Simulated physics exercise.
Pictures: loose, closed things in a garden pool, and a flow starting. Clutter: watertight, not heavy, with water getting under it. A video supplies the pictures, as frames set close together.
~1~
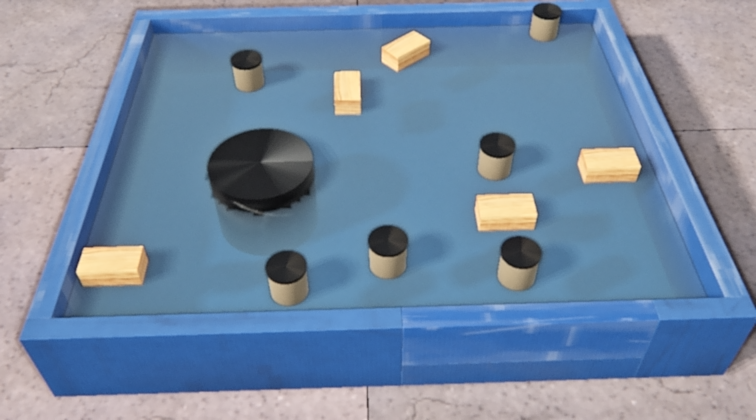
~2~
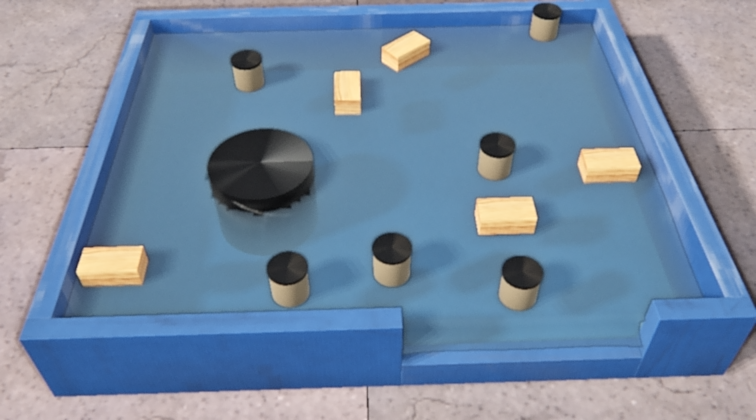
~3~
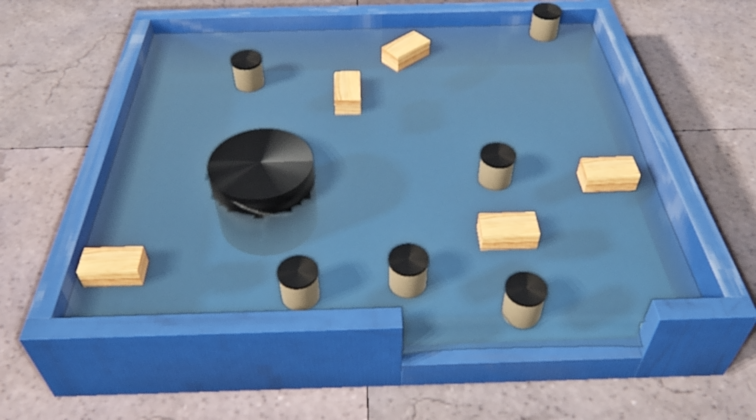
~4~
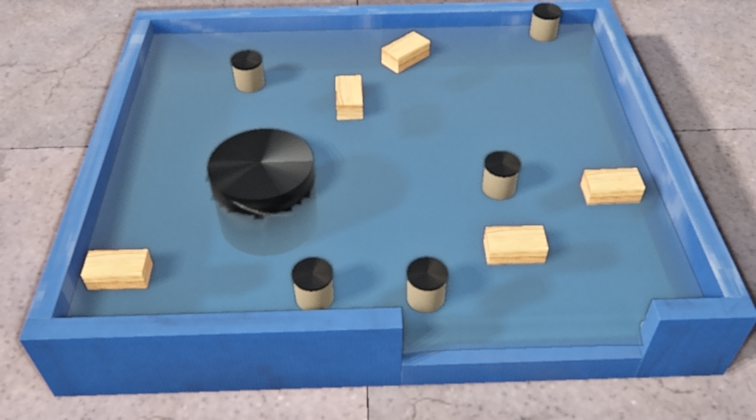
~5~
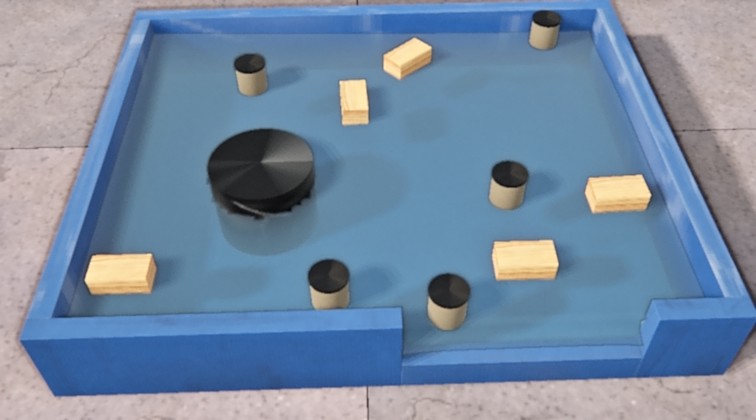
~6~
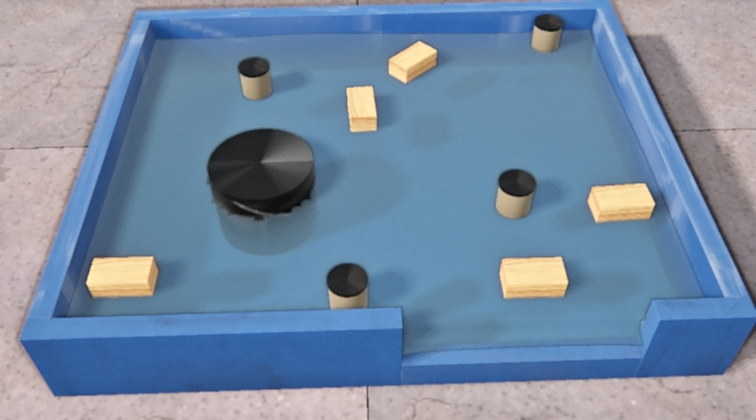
A section of the blue pool's front wall dropped away, and the floating pails and wooden blocks drifted toward the gap, two pails disappearing from view there while those at the back barely shifted.
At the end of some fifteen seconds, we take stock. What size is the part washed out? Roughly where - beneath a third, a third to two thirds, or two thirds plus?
The share will most likely be one third to two thirds.
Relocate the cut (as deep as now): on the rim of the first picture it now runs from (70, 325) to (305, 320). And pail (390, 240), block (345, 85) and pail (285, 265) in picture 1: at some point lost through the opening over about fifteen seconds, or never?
The three read escape, no escape and escape, respectively.
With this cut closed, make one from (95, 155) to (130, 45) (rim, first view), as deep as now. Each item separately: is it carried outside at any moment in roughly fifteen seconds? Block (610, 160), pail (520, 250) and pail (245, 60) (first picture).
The first doesn't get out, the second doesn't get out, the last makes it out.
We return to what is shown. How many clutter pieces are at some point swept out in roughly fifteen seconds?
The total is 4.
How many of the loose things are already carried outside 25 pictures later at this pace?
That comes to 4.
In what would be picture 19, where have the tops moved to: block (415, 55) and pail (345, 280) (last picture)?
First one at roughly (439, 70), second at roughly (502, 281).
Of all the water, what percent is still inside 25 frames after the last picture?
I'd put it near 64 per cent.
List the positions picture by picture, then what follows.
The first frame shows a block at (507, 205) floats; a pail at (286, 266), afloat; 0 of 11 have shifted.
The second frame shows a block at (507, 208), afloat; a pail at (287, 267) floats; 1 of 11 have shifted.
The third frame shows a block at (509, 224) floats, close to its start; a pail at (298, 271), afloat, close to its start; 5 of 11 have shifted.
The fourth frame shows a block at (517, 238), afloat, close to its start; a pail at (312, 273), afloat, close to its start; 6 of 11 have shifted.
The fifth frame shows a block at (526, 253), afloat, a stride from its start; a pail at (329, 275), afloat, close to its start; 8 of 11 have shifted.
The sixth frame shows a block at (535, 271) floats, a stride from its start; a pail at (347, 279) floats, close to its start; 10 of 11 have shifted.
A moment on, 3 of 11 are out; 8 afloat.
Next, 4 of 11 are out; 7 afloat.
Later, 4 of 11 are out; 7 afloat.
In the end, 4 of 11 are out; 7 afloat.
